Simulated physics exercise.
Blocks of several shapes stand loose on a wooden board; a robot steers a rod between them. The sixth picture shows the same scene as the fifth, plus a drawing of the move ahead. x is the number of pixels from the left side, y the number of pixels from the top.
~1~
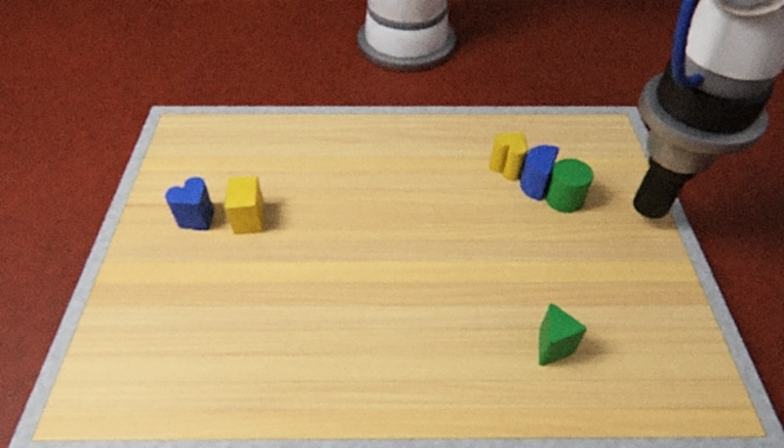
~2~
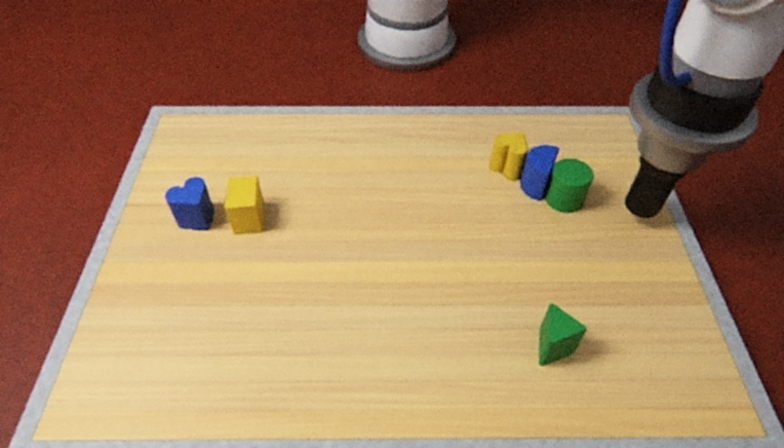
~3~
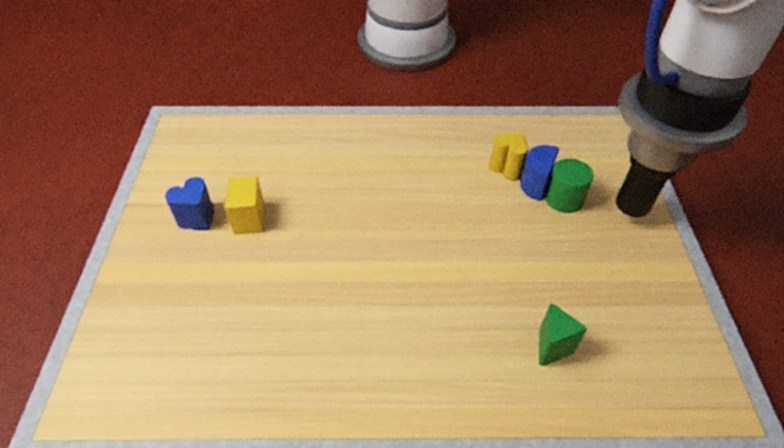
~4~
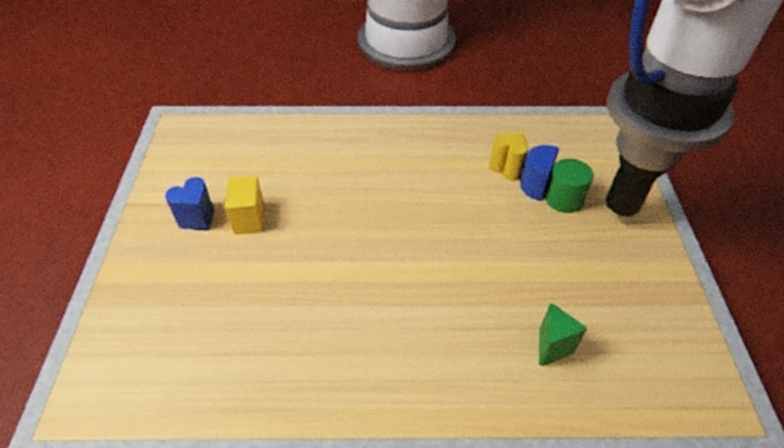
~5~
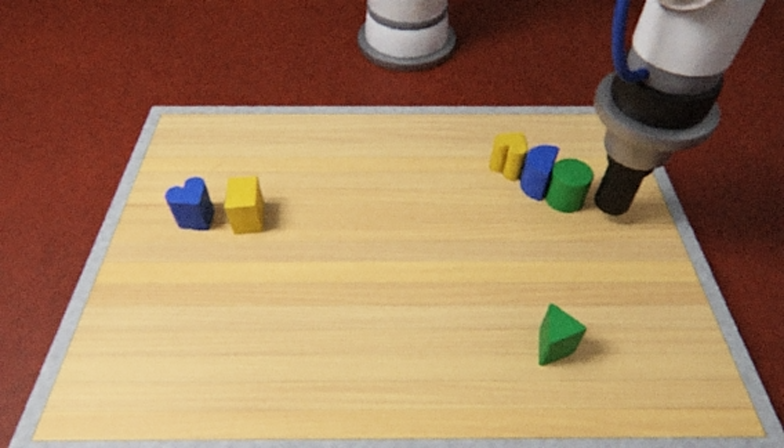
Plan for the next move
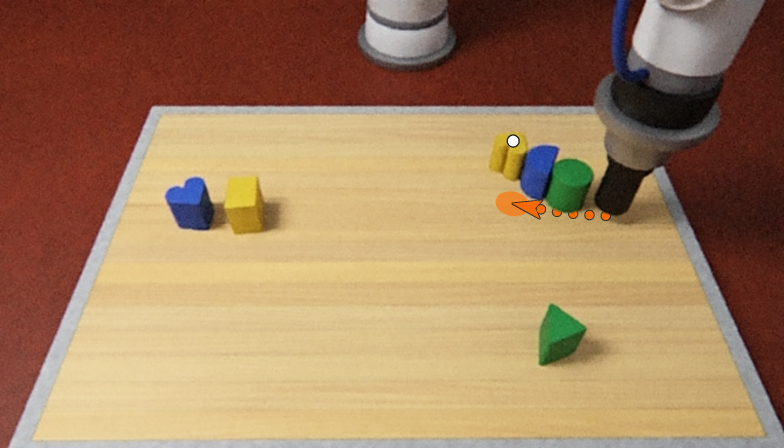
On a wooden board with a grey border, blue and yellow blocks stand at the left, a yellow, a blue and a green block sit close together at the upper right, and a green triangular block lies below. The robot arm's dark rod slides slightly left toward the green disc, while every block stays still.
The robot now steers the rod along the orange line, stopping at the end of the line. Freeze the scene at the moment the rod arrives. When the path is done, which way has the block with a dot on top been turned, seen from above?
Seen from above, counterclockwise.
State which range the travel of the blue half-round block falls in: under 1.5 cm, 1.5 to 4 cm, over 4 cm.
Offset: Above 4 cm.
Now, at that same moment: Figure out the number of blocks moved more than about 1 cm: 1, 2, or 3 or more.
I reckon the push displaces three or more of the blocks by more than 1 cm.
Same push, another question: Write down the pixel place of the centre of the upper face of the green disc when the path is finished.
The answer is (505, 151).
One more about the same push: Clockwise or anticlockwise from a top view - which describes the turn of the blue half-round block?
Looking from above, the answer is clockwise.
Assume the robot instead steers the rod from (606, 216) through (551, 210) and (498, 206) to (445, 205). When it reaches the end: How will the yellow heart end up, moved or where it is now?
Shifted.
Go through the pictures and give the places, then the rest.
The first picture shows rod's lower end at (650, 207); yellow heart at (513, 141); blue half-round block at (543, 157); green disc at (574, 171).
The second picture shows rod at (641, 207); blocks still.
The third picture shows rod at (632, 206); blocks still.
The fourth picture shows rod at (622, 205); blocks still.
The fifth picture shows rod at (611, 204); yellow heart at (513, 141); blue half-round block at (543, 157); green disc at (574, 171).
Drawn move, from (606, 216) over (574, 214) and (543, 210) to (512, 204); the dot is on the yellow heart.
On the path given first. Halfway along, rod at (562, 200); yellow heart at (494, 127); blue half-round block at (520, 144), turned 30° clockwise; green disc at (538, 164).
At the end, rod at (515, 192); yellow heart at (486, 116), turned 55° anticlockwise; blue half-round block at (512, 131), turned 75° clockwise; green disc at (505, 151).
